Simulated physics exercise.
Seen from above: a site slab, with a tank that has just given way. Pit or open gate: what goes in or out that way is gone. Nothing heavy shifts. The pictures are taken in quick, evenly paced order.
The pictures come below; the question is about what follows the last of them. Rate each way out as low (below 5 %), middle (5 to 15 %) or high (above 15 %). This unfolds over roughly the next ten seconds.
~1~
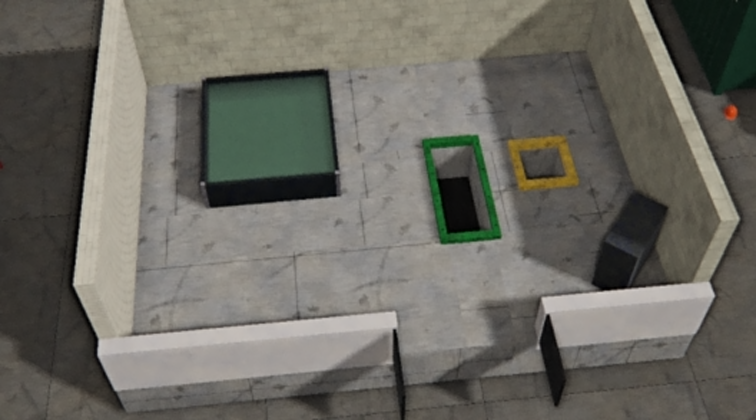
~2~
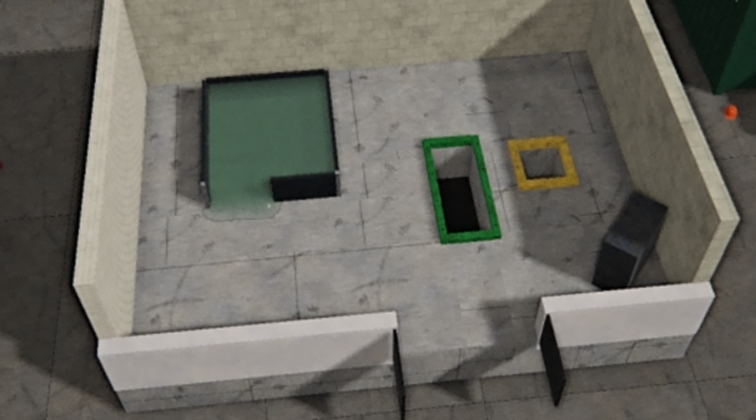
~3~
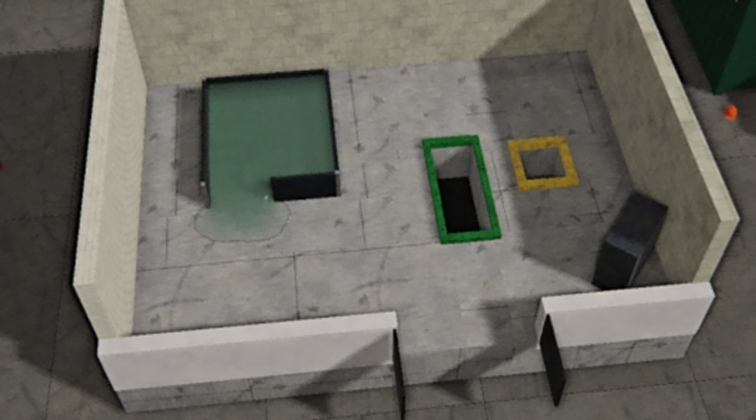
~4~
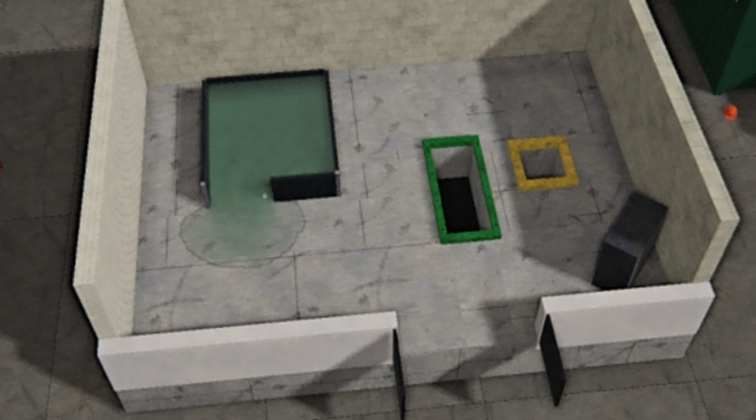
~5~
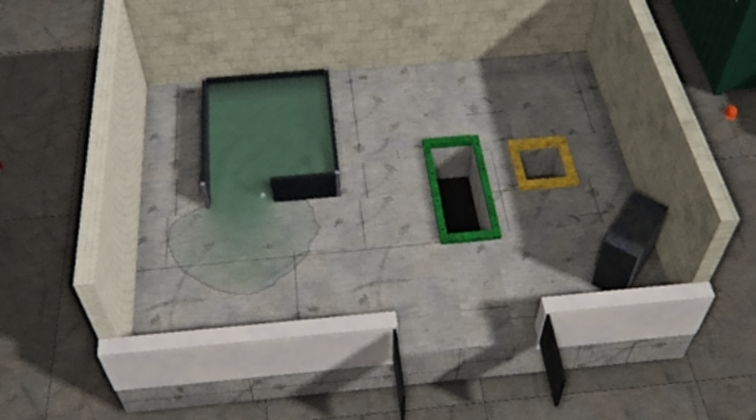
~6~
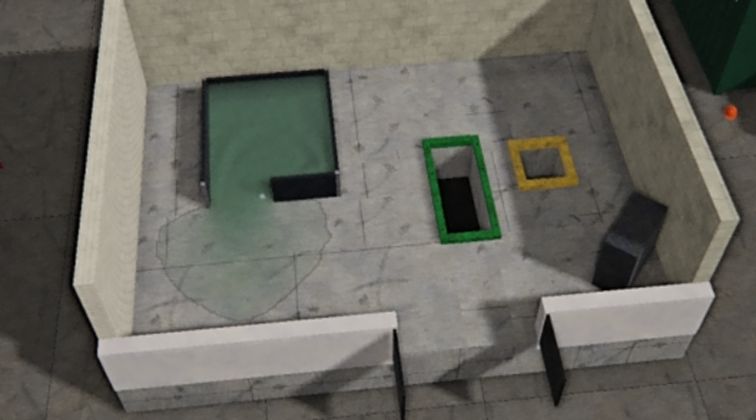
Ratings - gate: Middle; green pit: Low; yellow pit: Low.
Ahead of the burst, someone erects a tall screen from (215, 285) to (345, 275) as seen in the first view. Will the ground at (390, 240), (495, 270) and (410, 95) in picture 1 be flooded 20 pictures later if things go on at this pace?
Taking the three spots in the order asked, they are waterlogged, waterlogged and bone-dry.
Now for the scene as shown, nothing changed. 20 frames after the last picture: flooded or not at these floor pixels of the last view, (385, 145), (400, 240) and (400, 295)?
In turn, the three spots are high and dry, high and dry and soaked.
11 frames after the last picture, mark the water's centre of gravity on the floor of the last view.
Roughly (258, 199).
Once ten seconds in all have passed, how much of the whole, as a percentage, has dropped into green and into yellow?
Close to 0 per cent, and close to 0 per cent.
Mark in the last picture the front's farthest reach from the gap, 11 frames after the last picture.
Somewhere about (414, 337).
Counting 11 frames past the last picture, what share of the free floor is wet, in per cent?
Estimate: Some 20 in a hundred.
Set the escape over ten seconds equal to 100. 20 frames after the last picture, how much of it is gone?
I'd put it near 5 in a hundred.
A moment on, water covers 20 % of the floor; the gate 0 %, the green pit 0 %, the yellow pit 0 %.
Next, water covers 20 % of the floor; the gate 0 %, the green pit 0 %, the yellow pit 0 %.
Then, water covers 30 % of the floor; the gate 0 %, the green pit 0 %, the yellow pit 0 %.
Later, water covers 55 % of the floor; the gate 3 %, the green pit 0 %, the yellow pit 0 %.
In the end, water covers 80 % of the floor; the gate 7 %, the green pit 0 %, the yellow pit 0 %.
